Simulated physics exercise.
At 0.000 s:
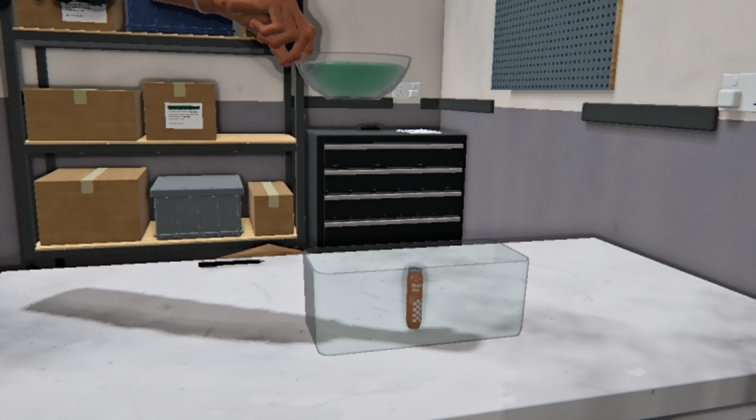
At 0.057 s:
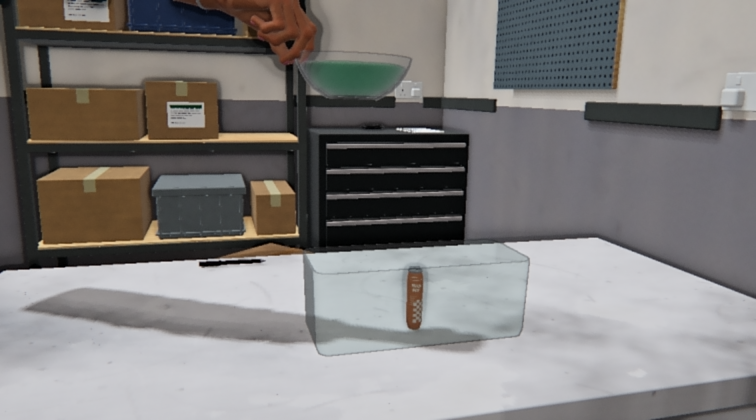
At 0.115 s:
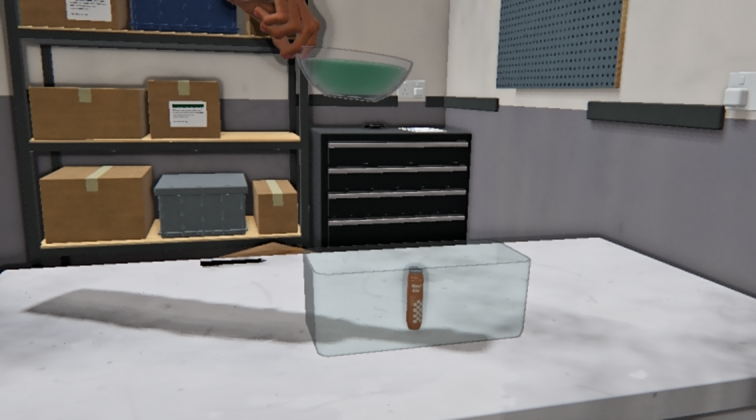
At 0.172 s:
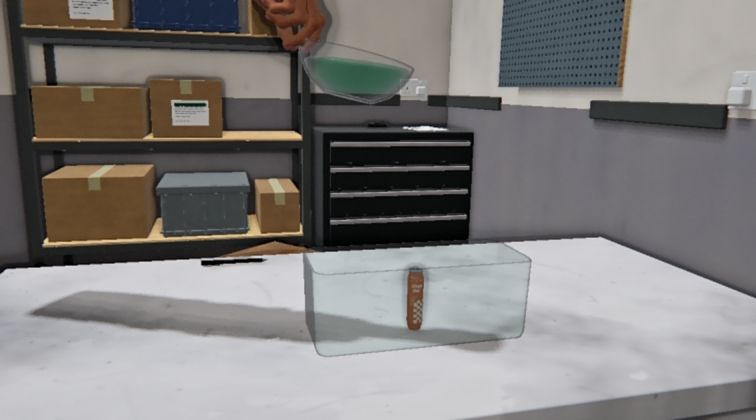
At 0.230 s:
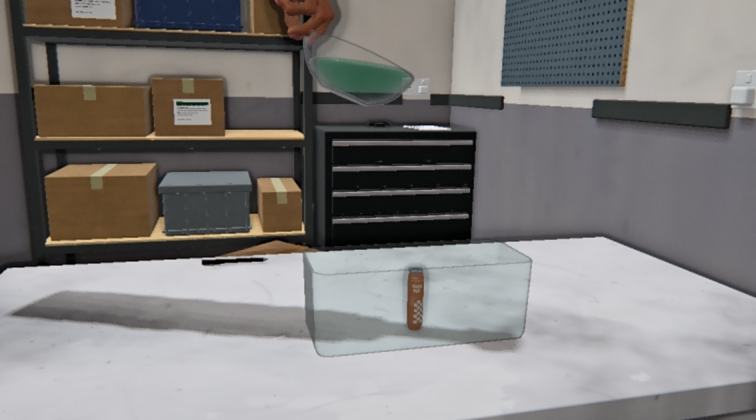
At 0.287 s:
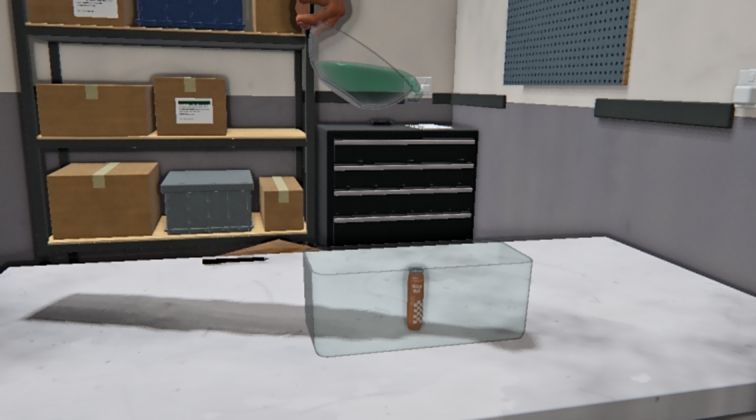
The clip opens with a hand holding a clear bowl of green liquid above a long, see-through basin on a table, a small brown upright object inside it. The bowl, almost still at first, tilts steadily rightward as the hand lifts its left side, and the liquid shifts toward the lowered rim.
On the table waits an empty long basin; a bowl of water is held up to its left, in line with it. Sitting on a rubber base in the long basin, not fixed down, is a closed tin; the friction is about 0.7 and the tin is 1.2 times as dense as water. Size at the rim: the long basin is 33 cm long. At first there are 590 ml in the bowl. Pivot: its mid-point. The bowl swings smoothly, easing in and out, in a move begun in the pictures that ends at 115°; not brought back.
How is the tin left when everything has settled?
The tin is lying toppled.
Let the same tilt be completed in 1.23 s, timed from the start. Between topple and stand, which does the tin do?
Result: Tin upright.
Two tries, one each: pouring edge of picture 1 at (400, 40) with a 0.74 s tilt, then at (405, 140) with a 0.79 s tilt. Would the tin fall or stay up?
First it falls; then it stays up.
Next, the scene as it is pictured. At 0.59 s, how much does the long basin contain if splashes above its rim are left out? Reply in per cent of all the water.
Around 42 percent.
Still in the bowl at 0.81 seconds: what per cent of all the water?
0 per cent or thereabouts.
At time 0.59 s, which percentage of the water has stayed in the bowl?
Close to 2 percent of the liquid remains at that time.
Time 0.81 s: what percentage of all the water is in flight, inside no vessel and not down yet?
Around 6 percent of it is airborne.
After 0.59 s the tilt is 97° and 2 per cent is still to pour; the tin stands where it began.
After 0.81 s the tilt is 115° and 0 per cent is still to pour; the tin leans 15°.
After 1.04 s the tilt is 115° and 0 per cent is still to pour; the tin lies on its side.
After 1.29 s the tilt is 115° and 0 per cent is still to pour; the tin lies on its side.
In the end the tin lies on its side.
